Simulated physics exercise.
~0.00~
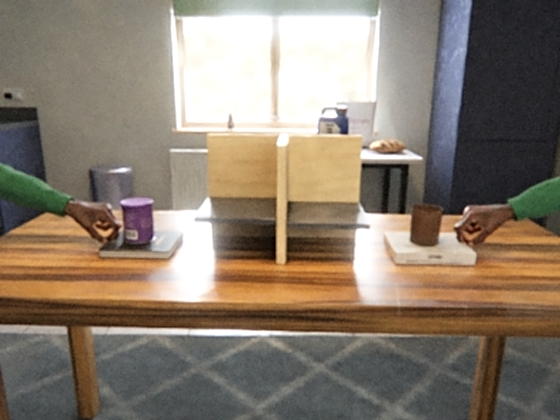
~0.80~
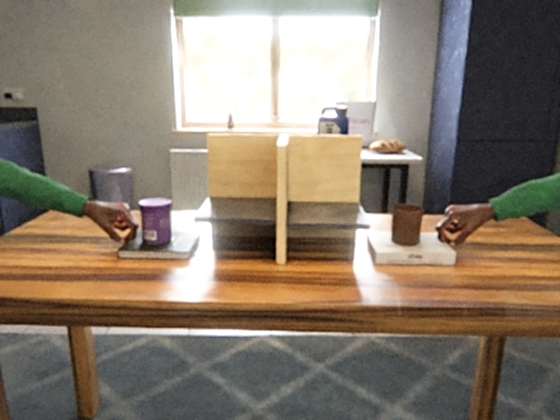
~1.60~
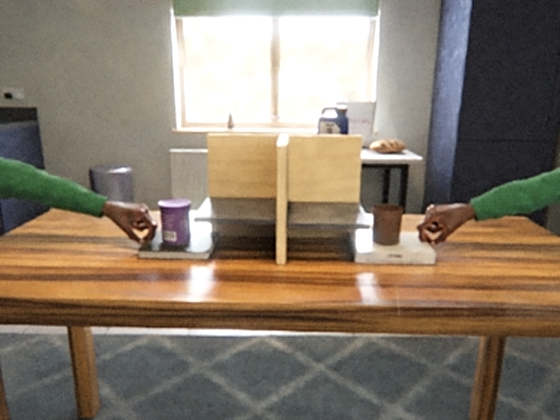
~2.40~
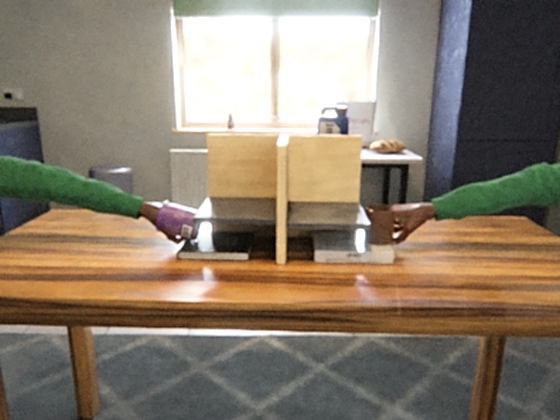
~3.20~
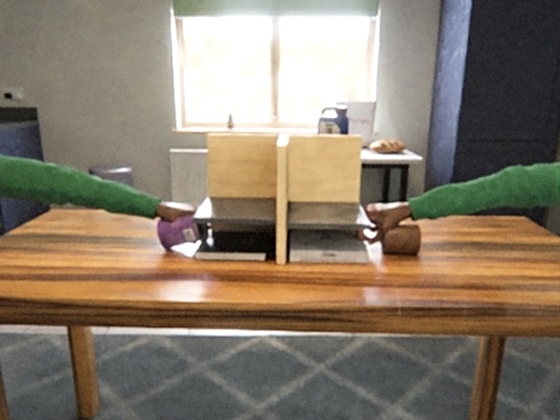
The video shows two green-sleeved hands pushing a black book carrying a purple pot and a white box carrying a brown beaker inward beneath a wooden shelf, until both containers strike its edges, tip, and end up knocked back as their carriers slide underneath.
